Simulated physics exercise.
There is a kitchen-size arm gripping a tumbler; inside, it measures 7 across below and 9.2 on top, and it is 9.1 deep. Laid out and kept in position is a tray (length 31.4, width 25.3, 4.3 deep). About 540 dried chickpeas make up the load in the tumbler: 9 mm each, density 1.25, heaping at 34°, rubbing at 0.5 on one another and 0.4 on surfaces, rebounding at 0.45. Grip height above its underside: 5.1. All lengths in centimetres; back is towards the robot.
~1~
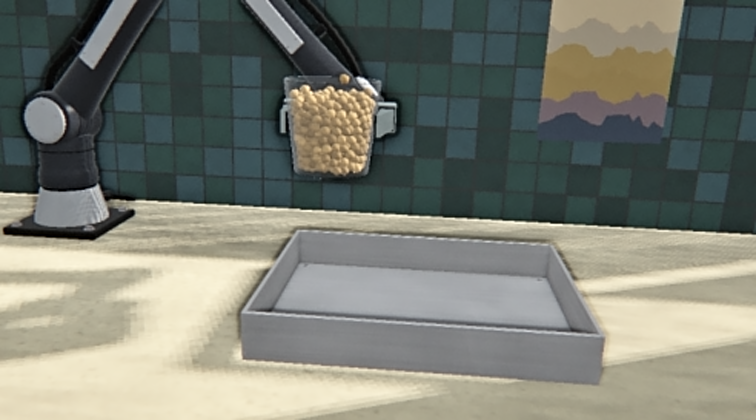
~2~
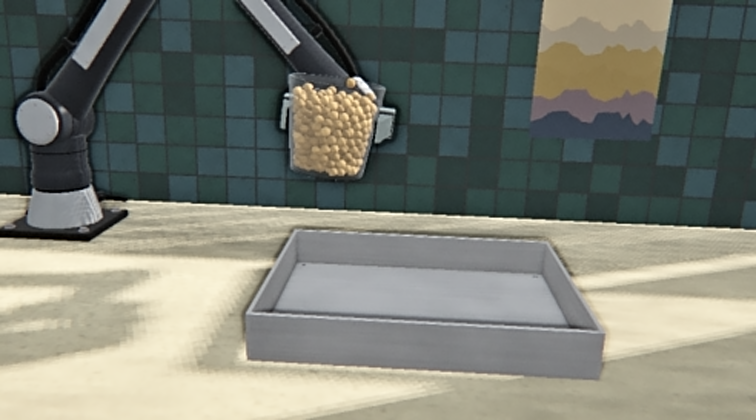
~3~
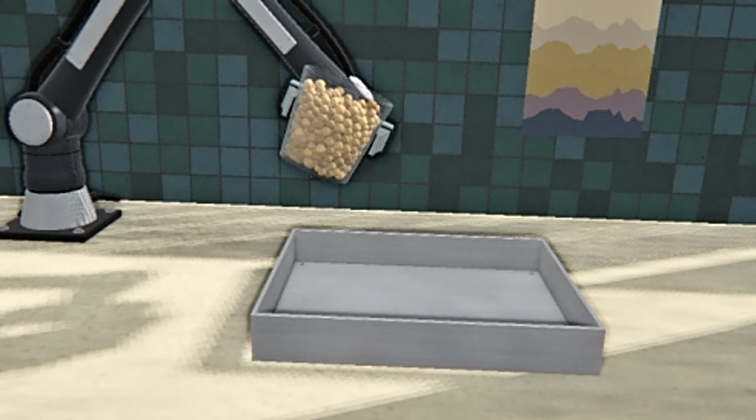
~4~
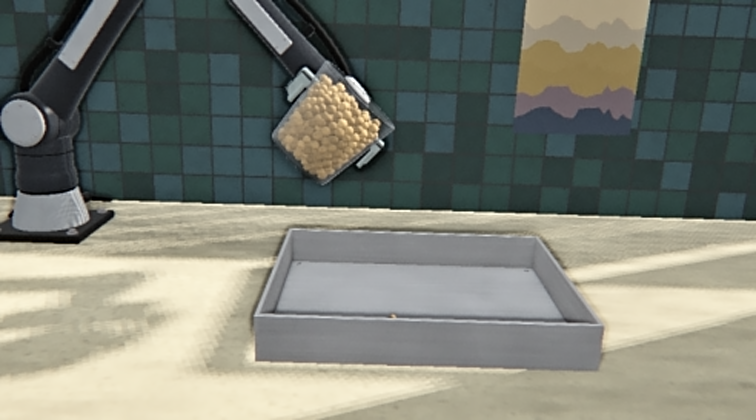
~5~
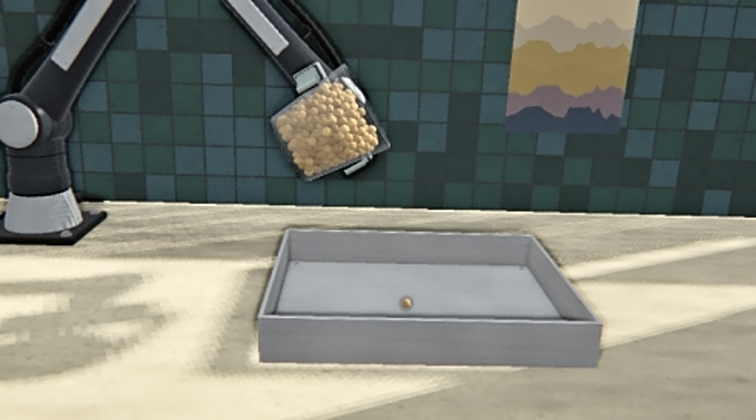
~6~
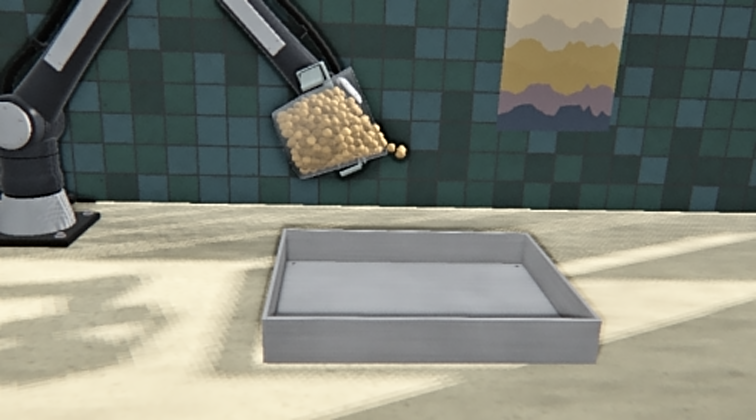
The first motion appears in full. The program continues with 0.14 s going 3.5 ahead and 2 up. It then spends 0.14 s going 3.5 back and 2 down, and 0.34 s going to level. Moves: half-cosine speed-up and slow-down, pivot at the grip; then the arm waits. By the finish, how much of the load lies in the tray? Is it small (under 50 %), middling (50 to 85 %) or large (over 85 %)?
Small.
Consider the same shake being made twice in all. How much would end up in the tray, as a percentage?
Then roughly 50 percent.
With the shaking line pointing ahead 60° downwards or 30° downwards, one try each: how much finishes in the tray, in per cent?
It comes to around 5 per cent on the first try and around 15 per cent on the second.
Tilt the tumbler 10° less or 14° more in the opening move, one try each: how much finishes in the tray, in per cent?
Estimates, in order: 20 % and 55 %.
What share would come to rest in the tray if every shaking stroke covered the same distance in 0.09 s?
Roughly 70 percent would.
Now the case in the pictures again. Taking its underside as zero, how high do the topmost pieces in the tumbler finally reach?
Around 8.0 cm up.
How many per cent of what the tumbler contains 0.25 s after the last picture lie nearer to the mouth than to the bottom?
Around 65 in a hundred.
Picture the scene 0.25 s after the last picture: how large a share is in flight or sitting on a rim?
14 per cent.
Then, 0.25 s later, tilted 65° forward, highest piece 23 above the table; 459 in the tumbler, 5 in the tray, 77 in flight or on a rim.
Then, 0.50 s later, tilted 19° forward, highest piece 24 above the table; 377 in the tumbler, 160 in the tray, 4 in flight or on a rim.
Then, 0.82 s later, level, highest piece 23 above the table; 376 in the tumbler, 165 in the tray.
Then, 1.87 s later, level, highest piece 23 above the table; 376 in the tumbler, 165 in the tray.
At rest, 376 in the tumbler, 165 in the tray. That is 30 % in the tray.
